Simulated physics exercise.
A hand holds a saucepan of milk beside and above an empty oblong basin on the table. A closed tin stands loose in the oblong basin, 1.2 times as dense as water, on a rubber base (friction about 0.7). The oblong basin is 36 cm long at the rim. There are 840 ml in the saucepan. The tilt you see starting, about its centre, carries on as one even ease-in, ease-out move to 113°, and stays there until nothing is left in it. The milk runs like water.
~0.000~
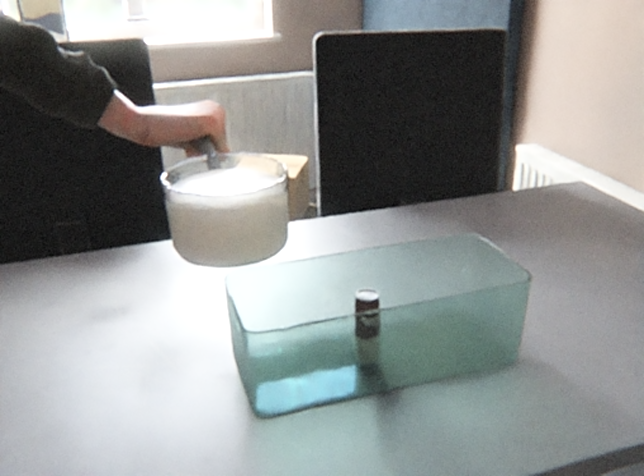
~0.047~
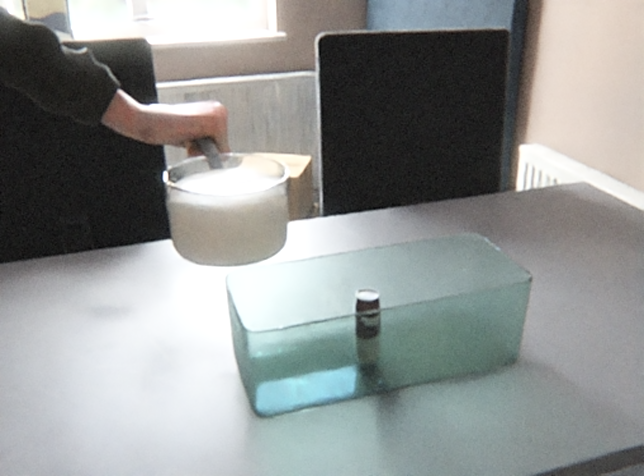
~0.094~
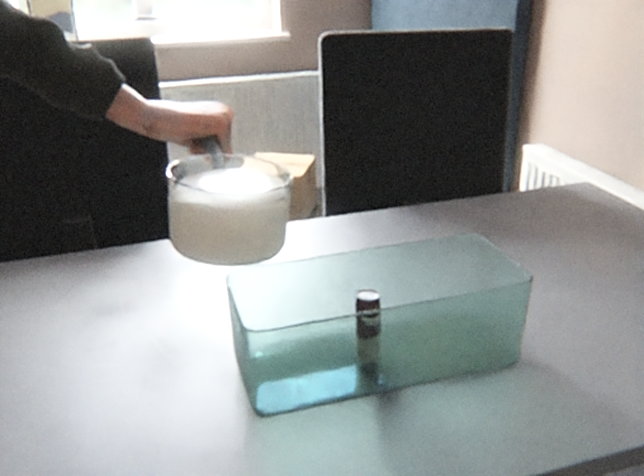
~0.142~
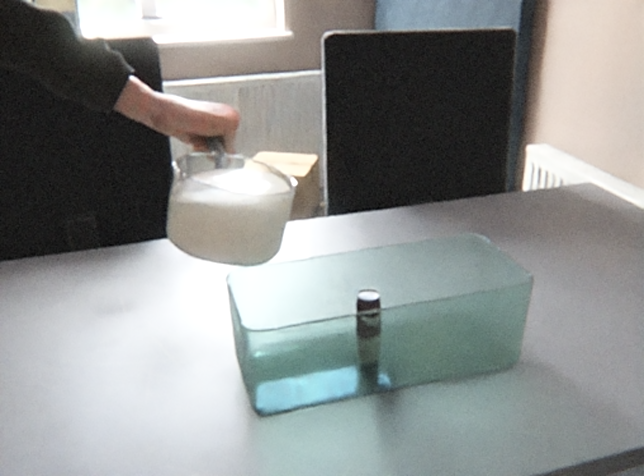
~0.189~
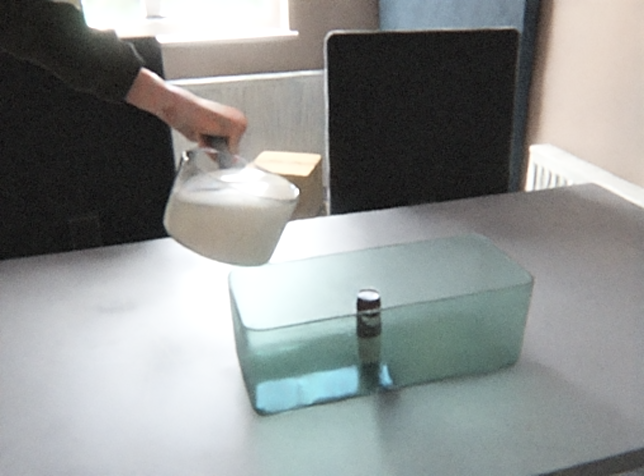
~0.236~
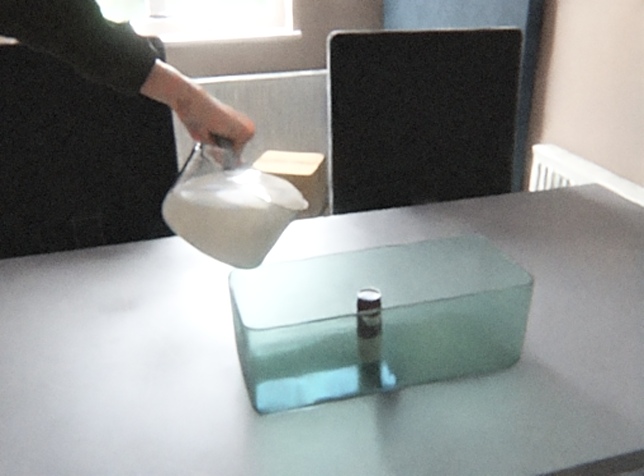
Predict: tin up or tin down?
The tin stays up.
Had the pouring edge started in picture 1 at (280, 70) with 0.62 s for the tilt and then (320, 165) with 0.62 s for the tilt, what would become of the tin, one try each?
First it topples; then it falls.
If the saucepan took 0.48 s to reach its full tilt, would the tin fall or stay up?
Then it keeps standing.
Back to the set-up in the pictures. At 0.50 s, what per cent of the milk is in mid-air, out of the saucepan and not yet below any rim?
About 32 per cent.
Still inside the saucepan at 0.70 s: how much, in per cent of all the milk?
Some 4 per cent.
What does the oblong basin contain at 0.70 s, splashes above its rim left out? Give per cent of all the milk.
Near 92 in a hundred.
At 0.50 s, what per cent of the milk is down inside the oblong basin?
About 38 per cent.
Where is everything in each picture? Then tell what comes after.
In the first picture, tilt 0°; pouring edge (285, 168); surface from (167, 193) to (282, 179); the oblong basin's rim runs from (233, 303) to (504, 255); the tin's top is at (367, 297).
In the second picture, tilt 2°; pouring edge (286, 169); surface from (168, 192) to (282, 179).
In the third picture, tilt 6°; pouring edge (289, 174); surface from (171, 191) to (285, 181).
In the fourth picture, tilt 14°; pouring edge (293, 181); surface from (172, 192) to (289, 182).
In the fifth picture, tilt 24°; pouring edge (296, 192); surface from (173, 195) to (294, 184).
In the sixth picture, tilt 36°; pouring edge (297, 204); surface from (169, 195) to (291, 193); 3 per cent is over the edge.
Then, 0.50 s in, the tilt is 103° and 30 per cent is still to pour; the tin stands where it began.
Then, 0.70 s in, the tilt is 113° and 4 per cent is still to pour; the tin leans 6°.
Then, 0.90 s in, the tilt is 113° and 0 per cent is still to pour; the tin leans 4°.
Then, 1.12 s in, the tilt is 113° and 0 per cent is still to pour; the tin stands 1 cm from where it began.
Finally, the tin stands 1 cm from where it began.
